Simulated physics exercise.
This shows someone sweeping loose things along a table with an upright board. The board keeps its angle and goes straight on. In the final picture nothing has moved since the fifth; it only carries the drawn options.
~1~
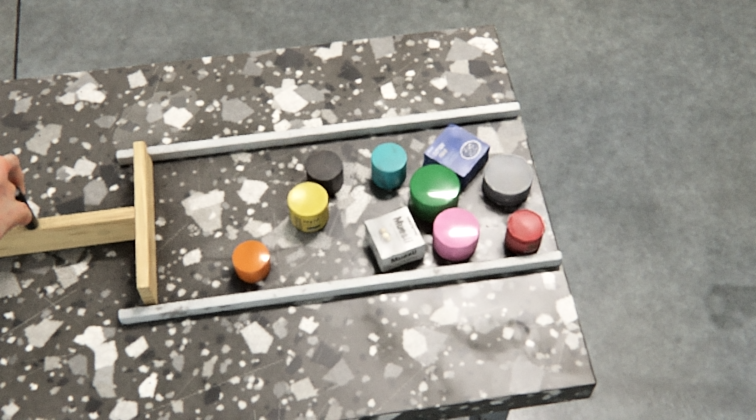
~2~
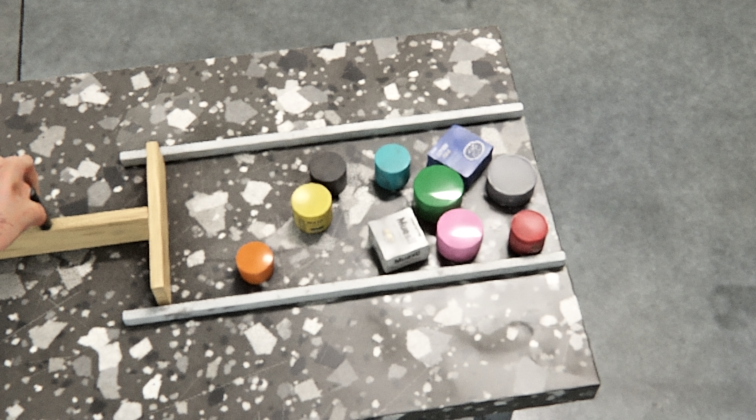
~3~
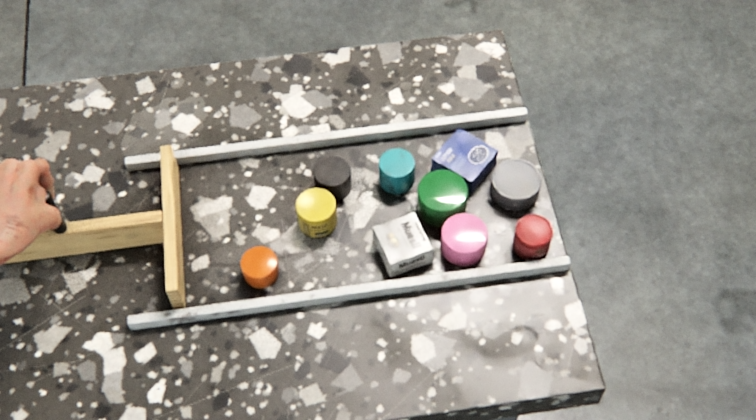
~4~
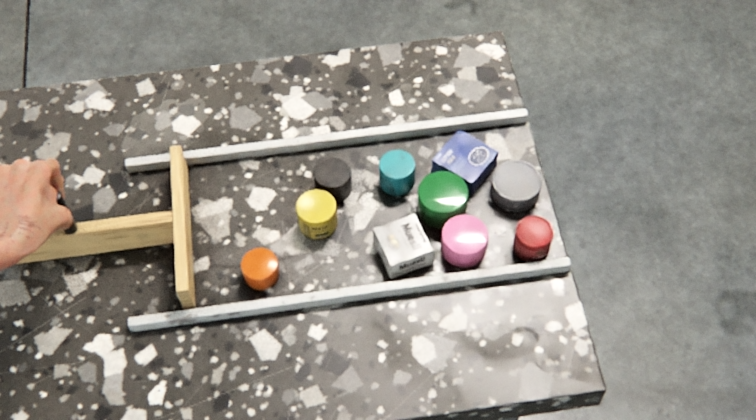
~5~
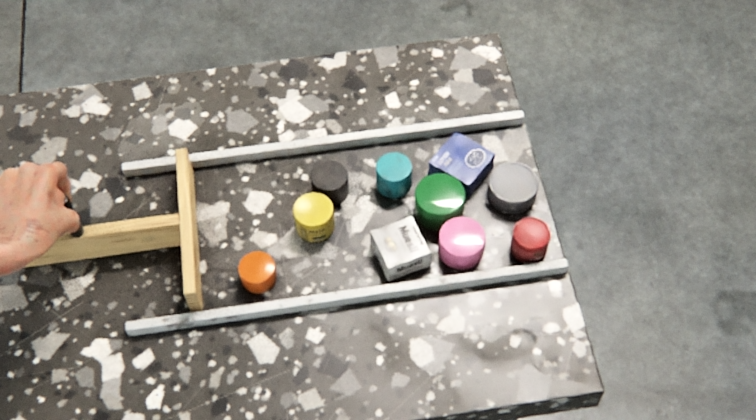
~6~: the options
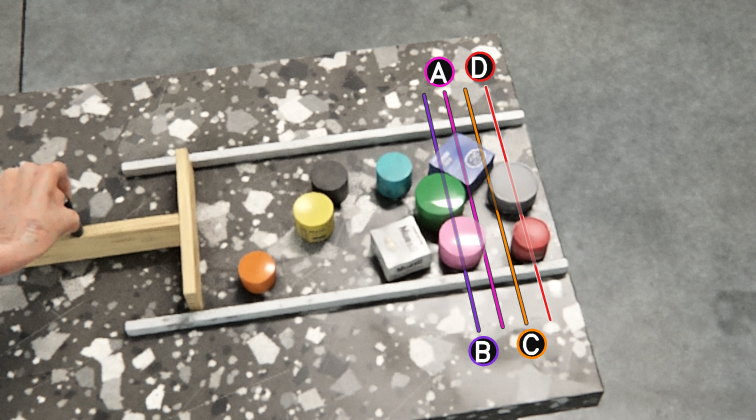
On a dark speckled table, a hand slid an upright wooden board a short way right between two rails, toward a scattered group of colourful pots and small boxes, without touching any of them.
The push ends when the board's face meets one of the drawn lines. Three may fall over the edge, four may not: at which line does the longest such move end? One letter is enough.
As far as mark B.
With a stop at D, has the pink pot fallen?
By then, yes.
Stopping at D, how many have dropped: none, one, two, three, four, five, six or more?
By then, six or more.
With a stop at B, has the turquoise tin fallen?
No.
On the marked copy, A at (471, 201); B at (449, 204); C at (494, 198); D at (516, 195).
With B. Early on, board (281, 204); orange pot (313, 265); red jar (530, 242).
Further on, board (374, 191); red jar (536, 241); pink pot (494, 239).
At the end, board (446, 182); grey tub over the edge; red jar over the edge; three fallen.
As for the rest, A drops four; C drops six; D drops seven.
